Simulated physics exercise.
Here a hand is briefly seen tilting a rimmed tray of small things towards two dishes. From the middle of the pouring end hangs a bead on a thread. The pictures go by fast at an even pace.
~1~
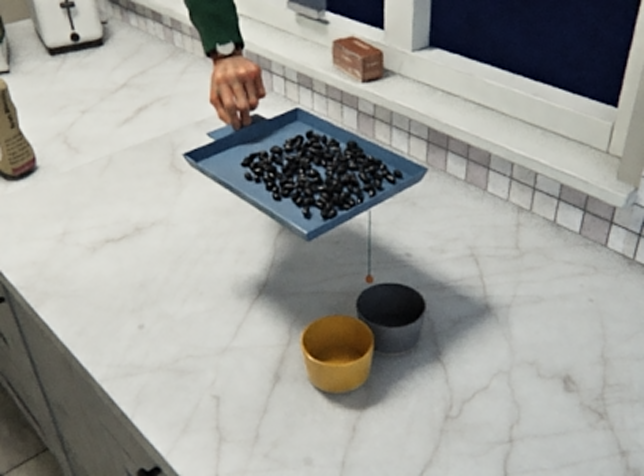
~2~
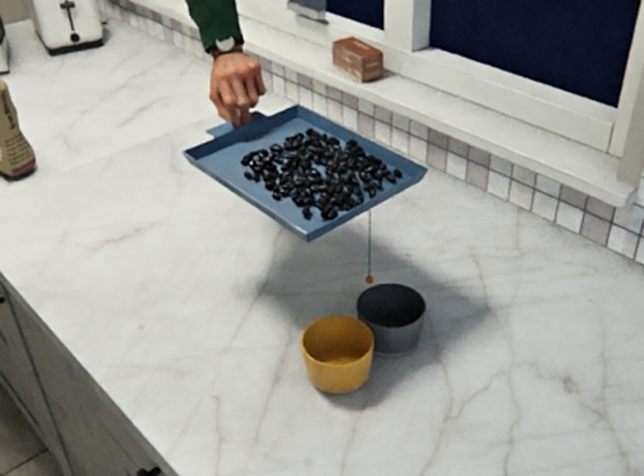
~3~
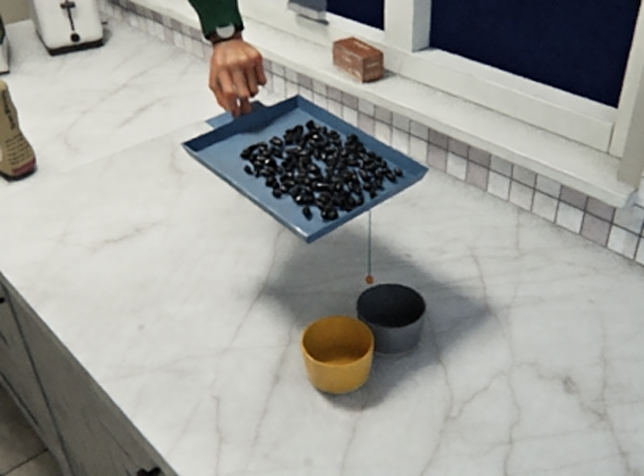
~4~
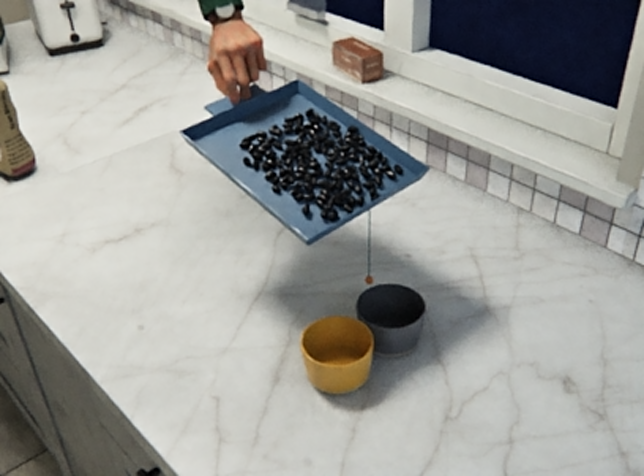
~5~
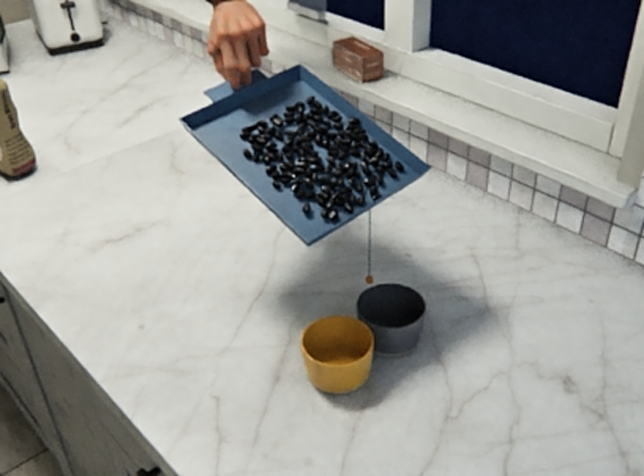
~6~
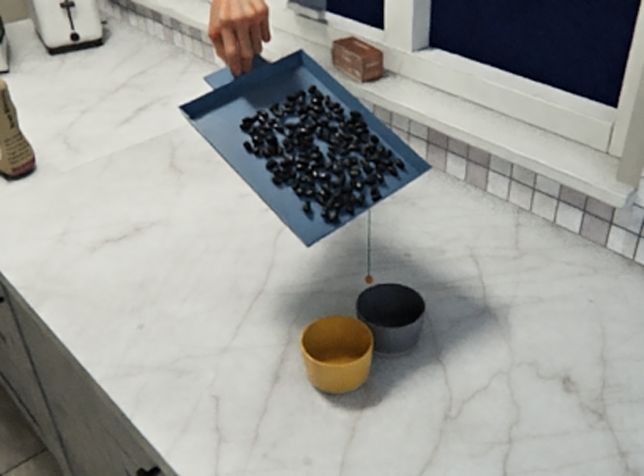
A hand raising the handle end of a blue tray of black beans, tilting it gradually above yellow and dark grey dishes.
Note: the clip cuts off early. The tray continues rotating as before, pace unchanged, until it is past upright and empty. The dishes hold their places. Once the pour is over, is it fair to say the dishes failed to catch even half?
More of the load is caught than lost.
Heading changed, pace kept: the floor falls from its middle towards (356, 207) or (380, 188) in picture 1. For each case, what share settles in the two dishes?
Shares: About 60 in a hundred, then about 20 in a hundred.
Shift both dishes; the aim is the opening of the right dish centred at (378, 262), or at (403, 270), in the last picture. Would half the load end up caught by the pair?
A minority, then a minority.
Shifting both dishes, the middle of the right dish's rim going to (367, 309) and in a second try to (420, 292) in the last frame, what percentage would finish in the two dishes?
First position: Some 80 %; second position: Some 50 %.
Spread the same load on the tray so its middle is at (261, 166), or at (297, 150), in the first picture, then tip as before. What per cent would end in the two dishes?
In order, roughly 80 % and 80 %.
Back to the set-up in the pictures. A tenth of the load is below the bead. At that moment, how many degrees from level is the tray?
About 80 degrees.
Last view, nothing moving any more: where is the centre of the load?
Near (349, 357), more or less.
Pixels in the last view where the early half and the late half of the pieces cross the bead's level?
Near (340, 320) and later near (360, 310).
Soon after the last picture, tray tipped steeply; most on the tray; a stray few in the left dish; a small part in the air.
A little later, tray tipped past a quarter turn; a stray few on the tray; about half in the left dish; about a quarter in the right dish; a small part outside both; a small part in the air.
Later still, tray tipped past a quarter turn; about two thirds in the left dish; about a quarter in the right dish; a small part outside both.
At rest, tray tipped past a quarter turn; about two thirds in the left dish; about a quarter in the right dish; a small part outside both.
